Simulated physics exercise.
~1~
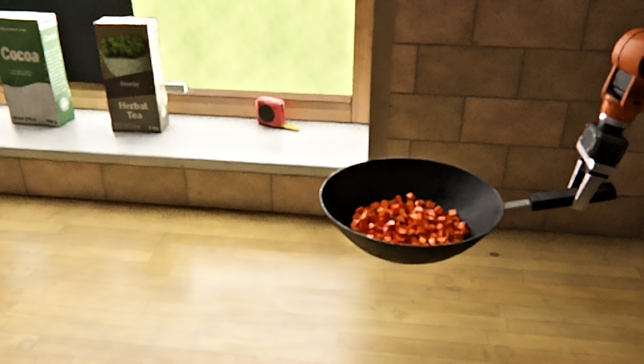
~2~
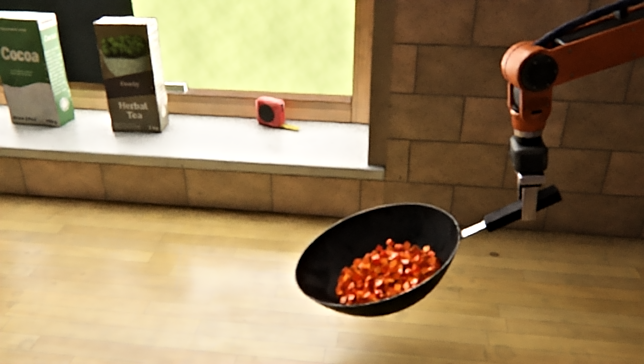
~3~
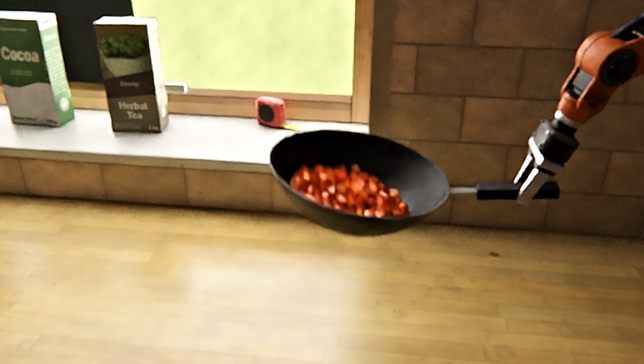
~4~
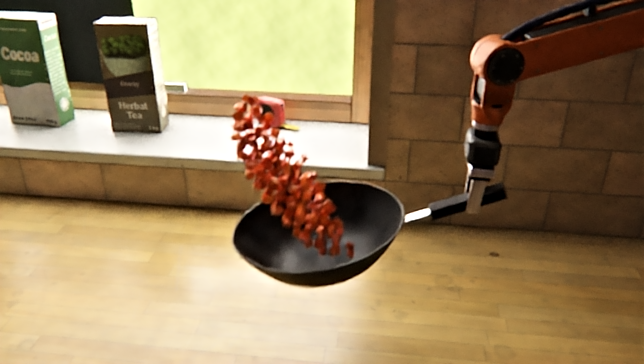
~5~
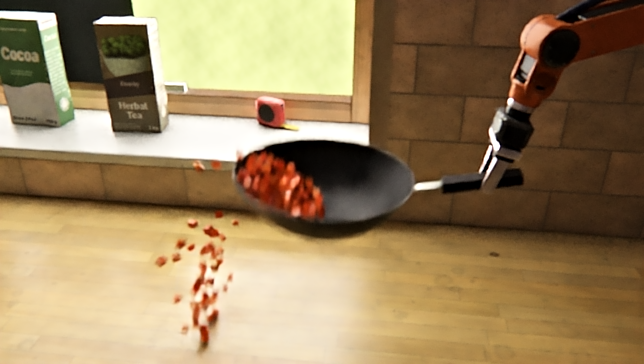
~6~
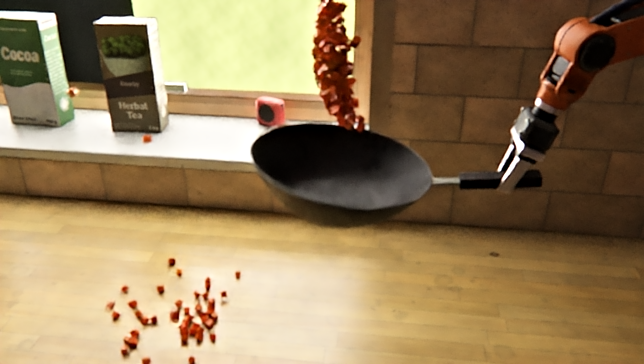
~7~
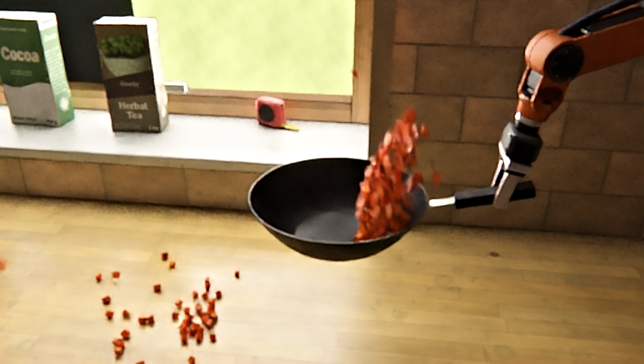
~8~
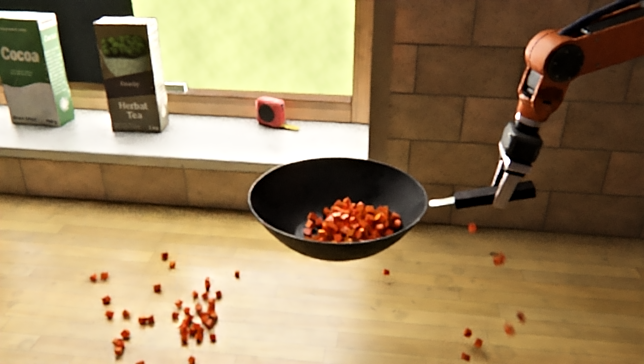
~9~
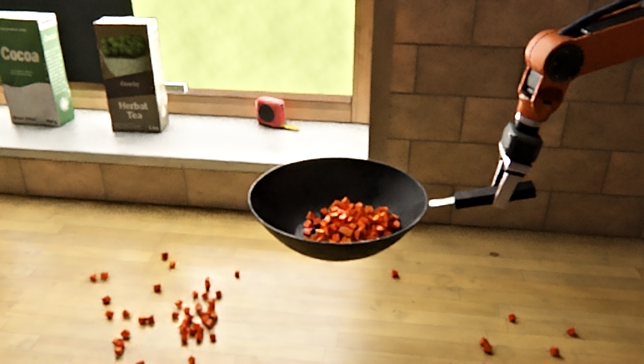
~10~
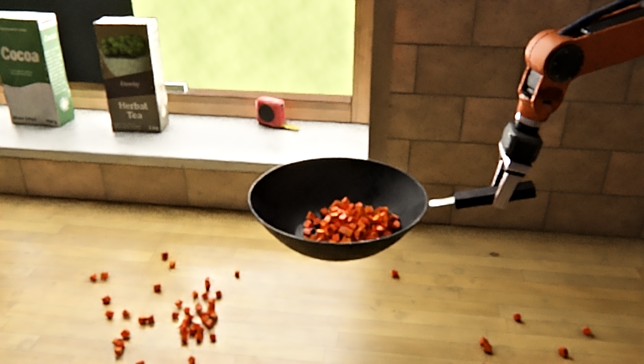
Red vegetable dice flew up out of a black wok as an orange robot arm tossed them above a wooden counter, spilling some to the left and a few to the right, before the wok came to rest level with most still inside.
